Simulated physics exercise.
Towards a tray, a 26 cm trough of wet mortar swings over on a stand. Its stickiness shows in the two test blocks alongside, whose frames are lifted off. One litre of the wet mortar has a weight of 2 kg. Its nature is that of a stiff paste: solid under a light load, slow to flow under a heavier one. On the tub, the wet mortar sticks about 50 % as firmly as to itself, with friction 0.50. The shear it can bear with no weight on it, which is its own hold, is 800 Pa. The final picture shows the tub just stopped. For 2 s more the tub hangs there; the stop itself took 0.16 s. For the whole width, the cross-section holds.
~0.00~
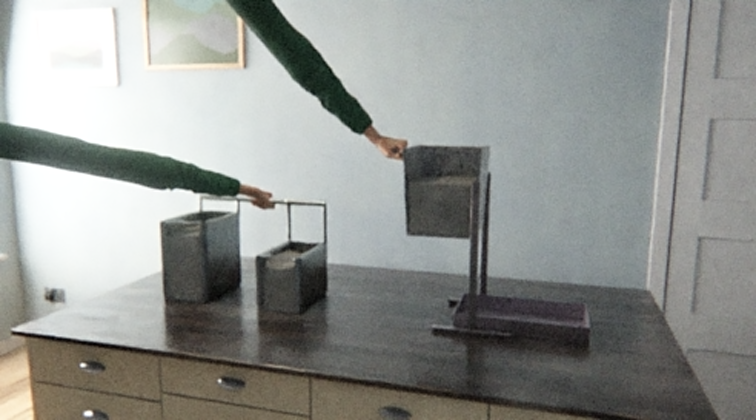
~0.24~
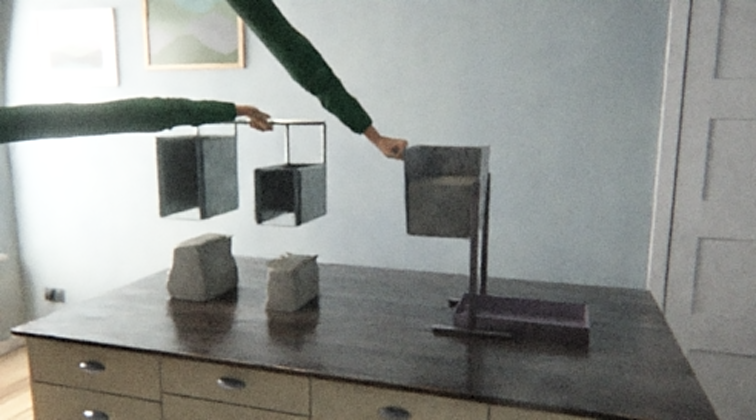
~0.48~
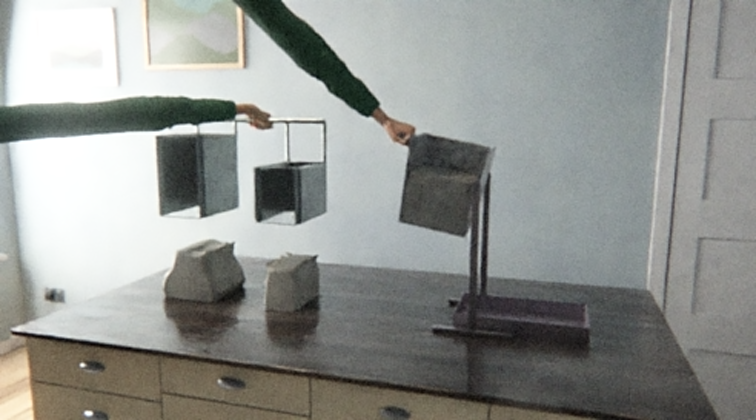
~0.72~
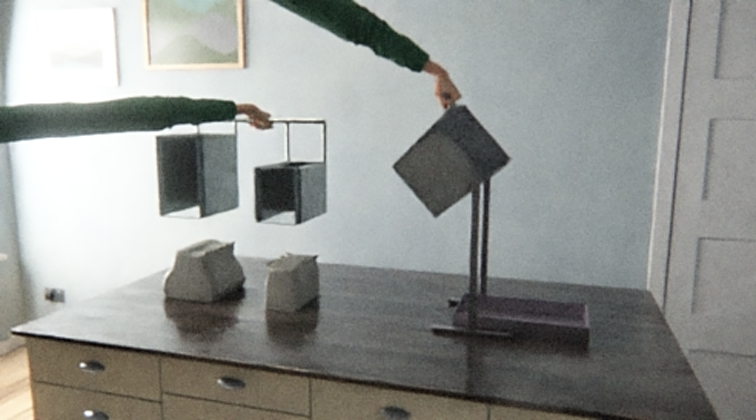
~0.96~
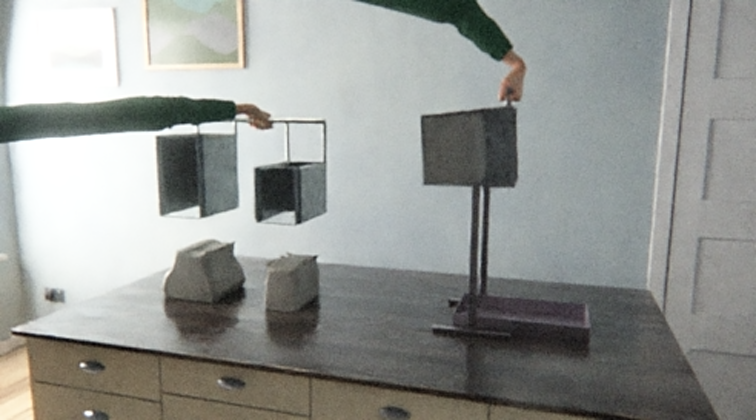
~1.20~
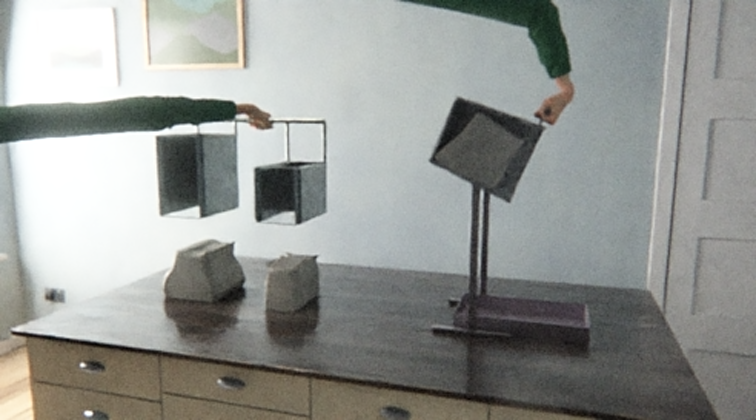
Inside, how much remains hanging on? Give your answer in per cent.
Some 0 percent remains.
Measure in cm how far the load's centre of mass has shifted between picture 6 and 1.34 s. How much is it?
Something like 9 cm, I'd say.
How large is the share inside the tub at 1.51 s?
Some 35 per cent.
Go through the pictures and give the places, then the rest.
Handle-side rim at (406, 149), tilt 0 degrees; top of the wet mortar at (472, 185); blocks stand 24 cm, 15 cm (left to right), in the first frame.
Handle-side rim at (406, 149), tilt 0 degrees; top of the wet mortar at (472, 185); blocks stand 20 cm, 15 cm (left to right), in the second frame.
Handle-side rim at (413, 136), tilt 10 degrees; top of the wet mortar at (413, 171); blocks stand 18 cm, 15 cm (left to right), in the third frame.
Handle-side rim at (456, 106), tilt 48 degrees; top of the wet mortar at (429, 134); blocks stand 18 cm, 15 cm (left to right), in the fourth frame.
Handle-side rim at (512, 108), tilt 86 degrees; top of the wet mortar at (475, 115); blocks stand 18 cm, 15 cm (left to right), in the fifth frame.
Handle-side rim at (543, 131), tilt 112 degrees; top of the wet mortar at (481, 113); blocks stand 18 cm, 15 cm (left to right), in the sixth frame.
After 1.34 s, the tub is at 112 degrees and holds 79 %.
After 1.51 s, the tub is at 112 degrees and holds 34 %.
After 1.68 s, the tub is at 112 degrees and holds 10 %.
After 1.85 s, the tub is at 112 degrees and holds 0 %.
After 3.20 s, at the end, the tub is at 112 degrees and holds 0 %.
